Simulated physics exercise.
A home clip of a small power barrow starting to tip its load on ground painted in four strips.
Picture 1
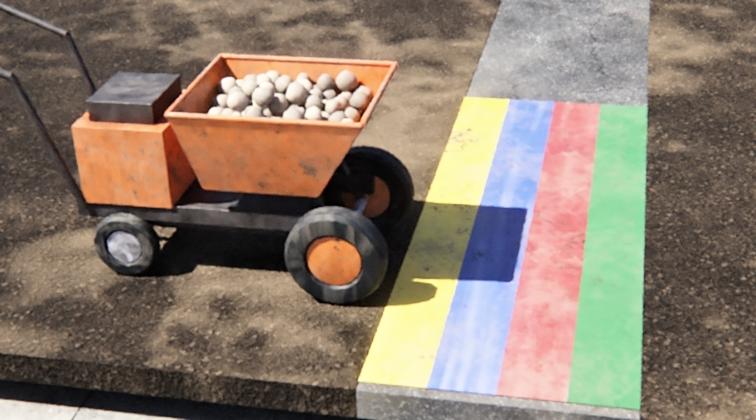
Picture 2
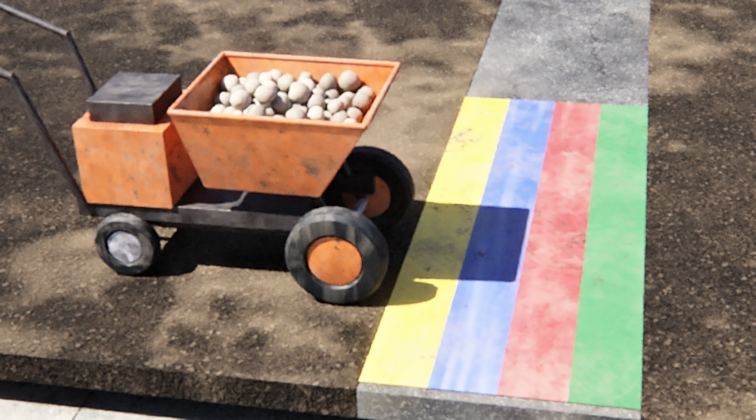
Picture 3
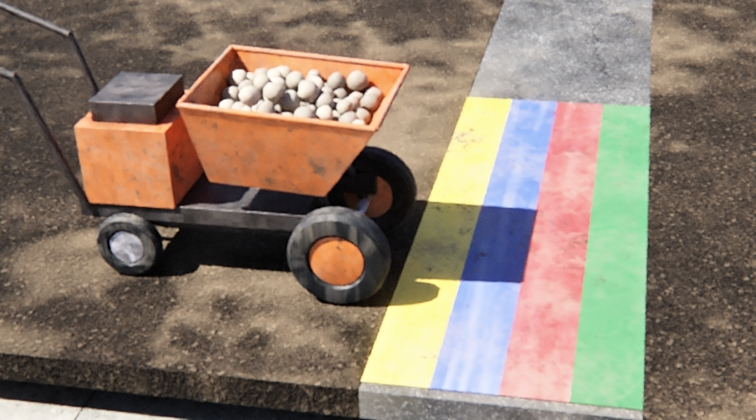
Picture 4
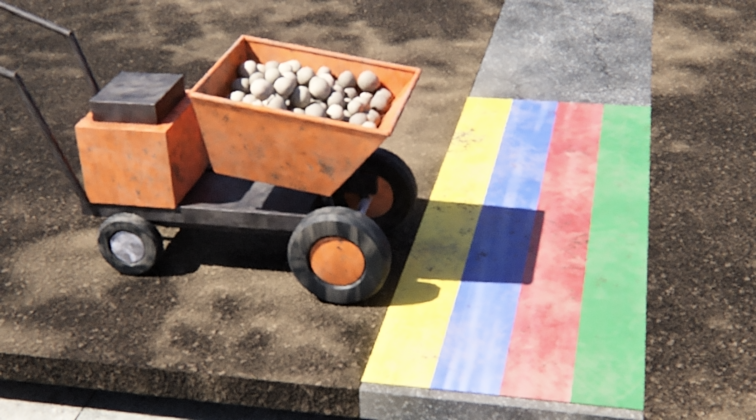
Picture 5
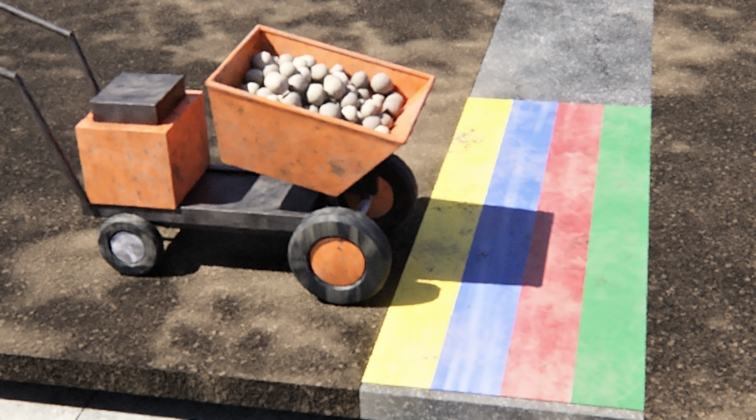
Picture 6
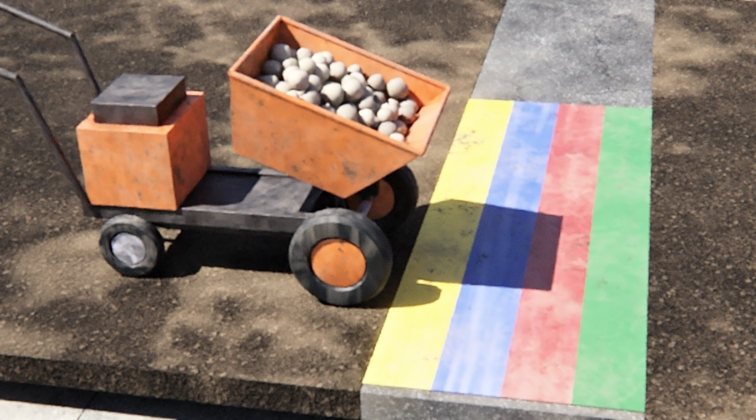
The orange skip full of round pebbles tilts steadily to the right on the small barrow.
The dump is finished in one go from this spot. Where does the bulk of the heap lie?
The red one gets the largest share.
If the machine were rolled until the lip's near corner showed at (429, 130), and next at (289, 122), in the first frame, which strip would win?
At the first place green, at the second the strip in blue.
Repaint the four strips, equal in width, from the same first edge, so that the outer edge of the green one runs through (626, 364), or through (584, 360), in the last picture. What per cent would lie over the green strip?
Roughly 20 per cent, and 30 per cent.
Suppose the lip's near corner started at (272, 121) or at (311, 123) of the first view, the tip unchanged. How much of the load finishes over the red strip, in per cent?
In turn 20 and 30 in a hundred.
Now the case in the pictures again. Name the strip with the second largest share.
Next in line is that green strip.
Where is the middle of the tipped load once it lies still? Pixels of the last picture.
Roughly at (569, 272).
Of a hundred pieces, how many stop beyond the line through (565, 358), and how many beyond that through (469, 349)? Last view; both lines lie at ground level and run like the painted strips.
Near 40 % and 80 %.
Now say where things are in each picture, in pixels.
In the first frame, lip of the skip (362, 126), level; top of the load (279, 106), river pebbles; yellow strip (408, 337); blue strip (473, 343); red strip (539, 349); green strip (607, 355).
In the second frame, lip of the skip (365, 127), tipped barely; top of the load (282, 105).
In the third frame, lip of the skip (375, 130), tipped barely; top of the load (290, 103).
In the fourth frame, lip of the skip (388, 134), tipped a little; top of the load (278, 96).
In the fifth frame, lip of the skip (404, 142), tipped clearly; top of the load (291, 90).
In the sixth frame, lip of the skip (421, 154), tipped clearly; top of the load (293, 77); yellow strip (412, 339); blue strip (477, 345); red strip (544, 351); green strip (611, 357).
Just after the last frame, skip tipped steeply; every one in the skip.
A moment on, skip tipped right over; the larger part in the skip; just a few over the blue strip; about a tenth over the red strip; just a few falling.
Further on, skip tipped right over; roughly a third in the skip; just a few over the yellow strip; about a tenth over the blue strip; roughly a third over the red strip; roughly a quarter over the green strip; about a tenth off the paint.
When it is over, skip tipped right over; roughly a quarter in the skip; just a few over the yellow strip; about a tenth over the blue strip; roughly a third over the red strip; roughly a quarter over the green strip; about a tenth off the paint.
